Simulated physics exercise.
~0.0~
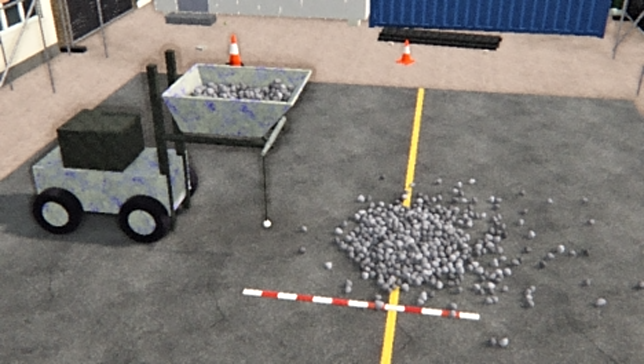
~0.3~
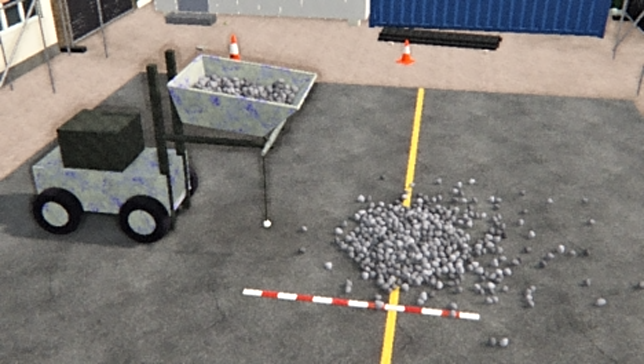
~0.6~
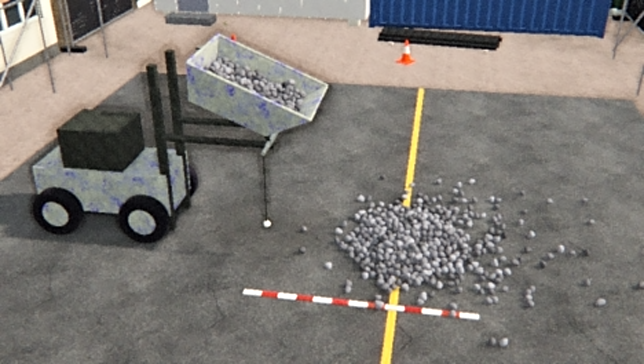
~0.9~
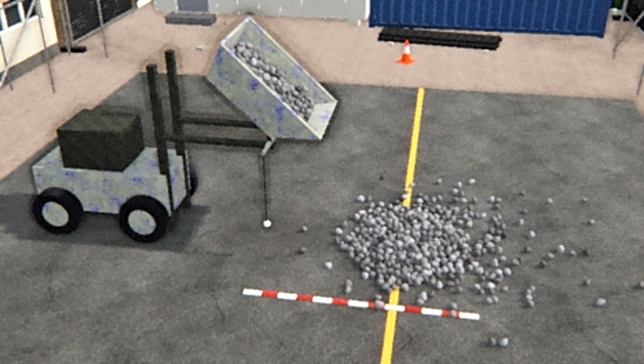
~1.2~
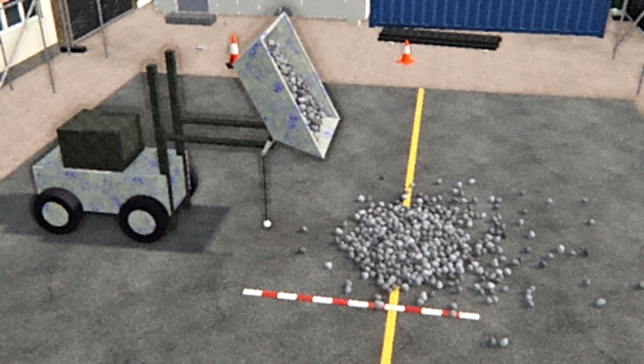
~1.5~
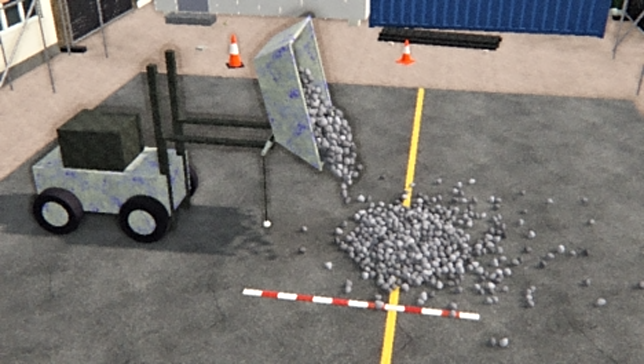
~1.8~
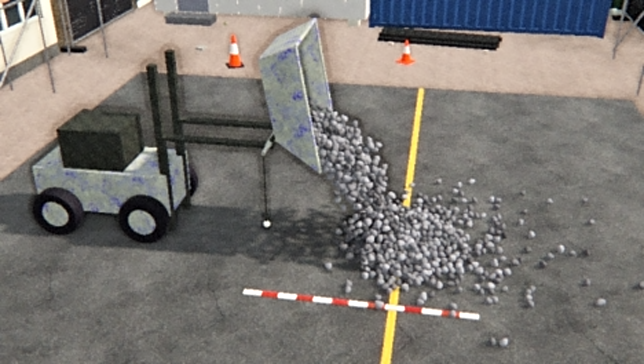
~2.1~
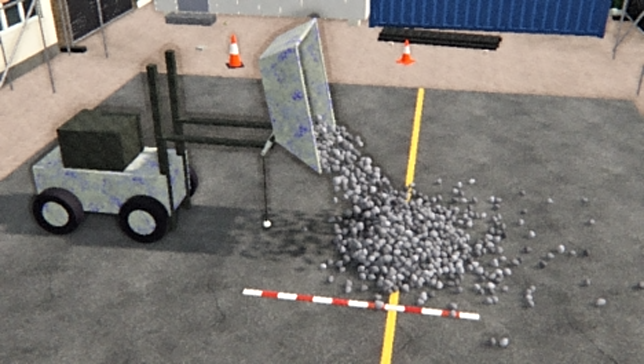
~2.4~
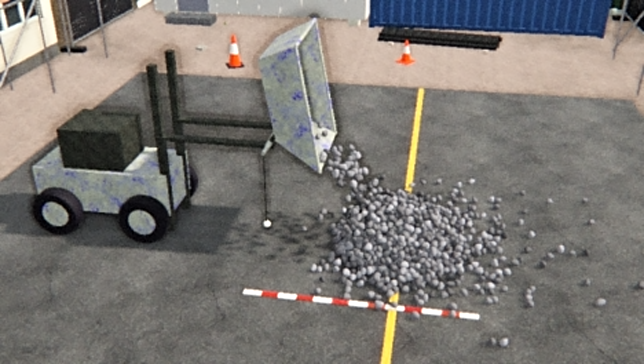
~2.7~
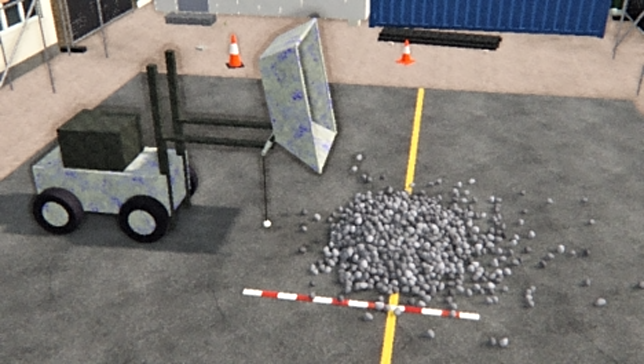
In a paved yard, a small forklift-like truck on the left tipped its raised skip of grey stones steeply to the right until they poured onto the loose heap across the yellow line, leaving the skip empty and the pile larger.
